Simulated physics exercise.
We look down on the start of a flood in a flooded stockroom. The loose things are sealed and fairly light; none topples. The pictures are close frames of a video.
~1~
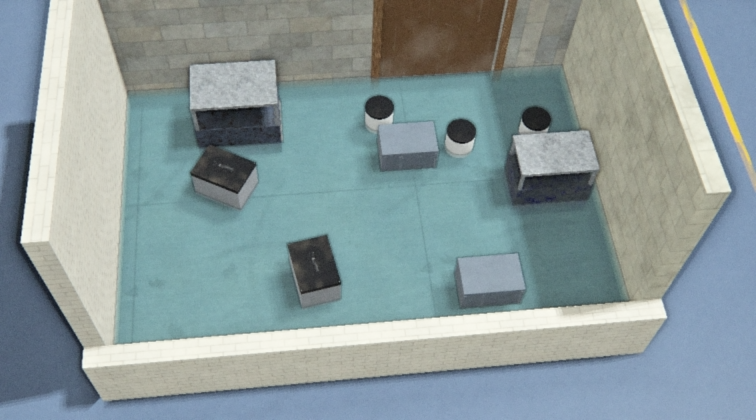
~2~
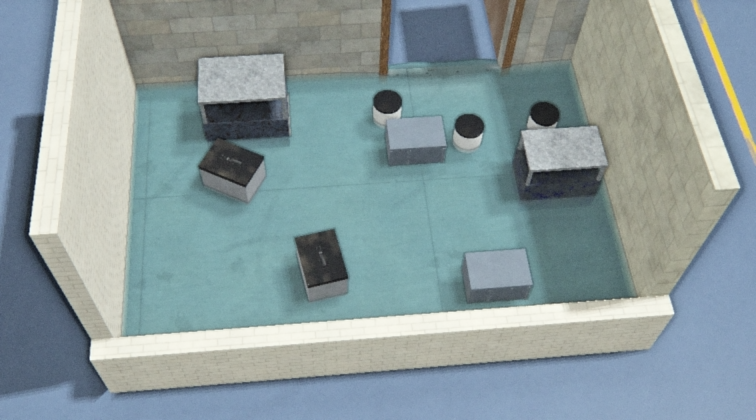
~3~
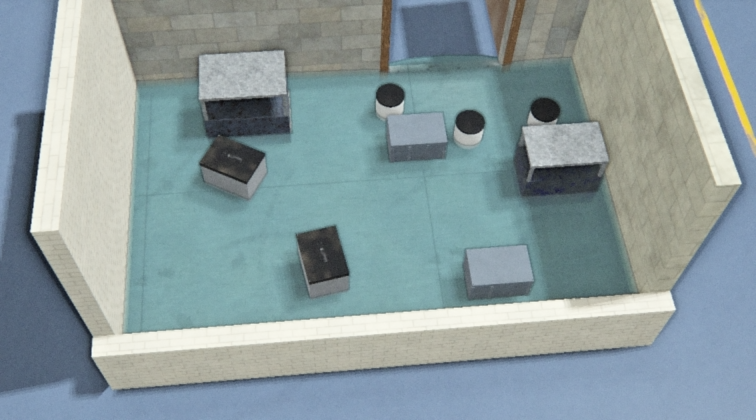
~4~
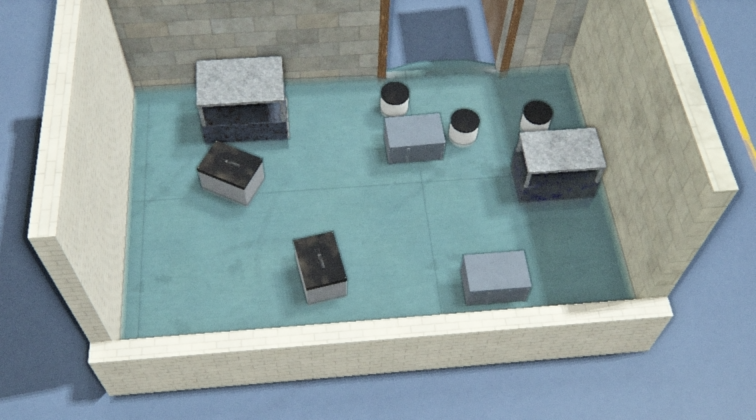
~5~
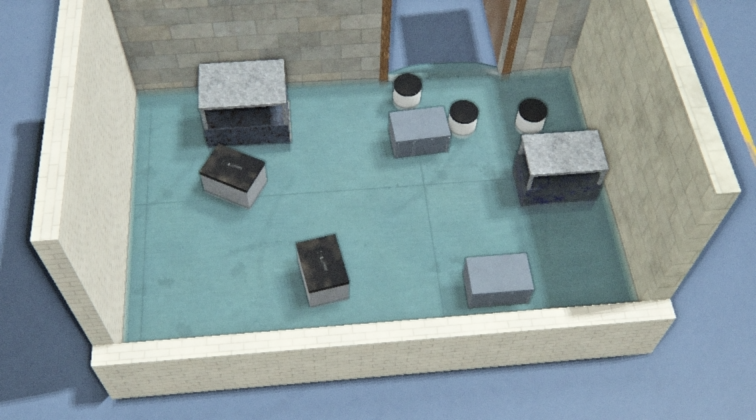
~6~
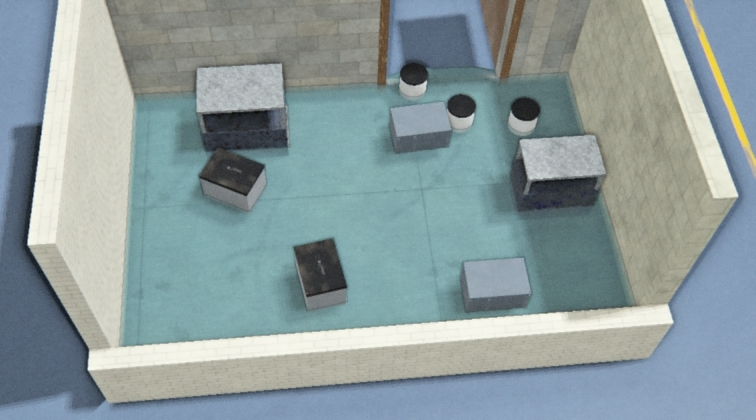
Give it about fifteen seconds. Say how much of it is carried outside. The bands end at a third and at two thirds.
Share: At least two thirds.
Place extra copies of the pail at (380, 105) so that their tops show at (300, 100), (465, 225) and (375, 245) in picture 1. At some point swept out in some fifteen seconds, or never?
In that order: Gone, carried outside, out.
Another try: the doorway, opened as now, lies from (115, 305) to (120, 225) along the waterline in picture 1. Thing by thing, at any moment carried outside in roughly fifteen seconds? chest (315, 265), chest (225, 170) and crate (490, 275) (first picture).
In that order: Washed out, out, kept in.
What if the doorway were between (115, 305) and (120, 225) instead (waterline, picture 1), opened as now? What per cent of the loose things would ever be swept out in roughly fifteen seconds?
Some 30 per cent.
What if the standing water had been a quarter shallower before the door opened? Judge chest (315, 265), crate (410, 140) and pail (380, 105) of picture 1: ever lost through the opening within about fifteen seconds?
In turn: Stays, gone, out.
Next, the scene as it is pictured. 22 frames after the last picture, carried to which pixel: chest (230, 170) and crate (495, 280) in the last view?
Near (372, 100) and (475, 212).
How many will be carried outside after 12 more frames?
The number is 4.
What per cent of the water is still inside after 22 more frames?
Some 56 per cent.
A moment on, 1 of 7 are out; 6 afloat.
Next, 4 of 7 are out; 3 afloat.
Later, 4 of 7 are out; 3 afloat.
In the end, 5 of 7 are out; 2 afloat.
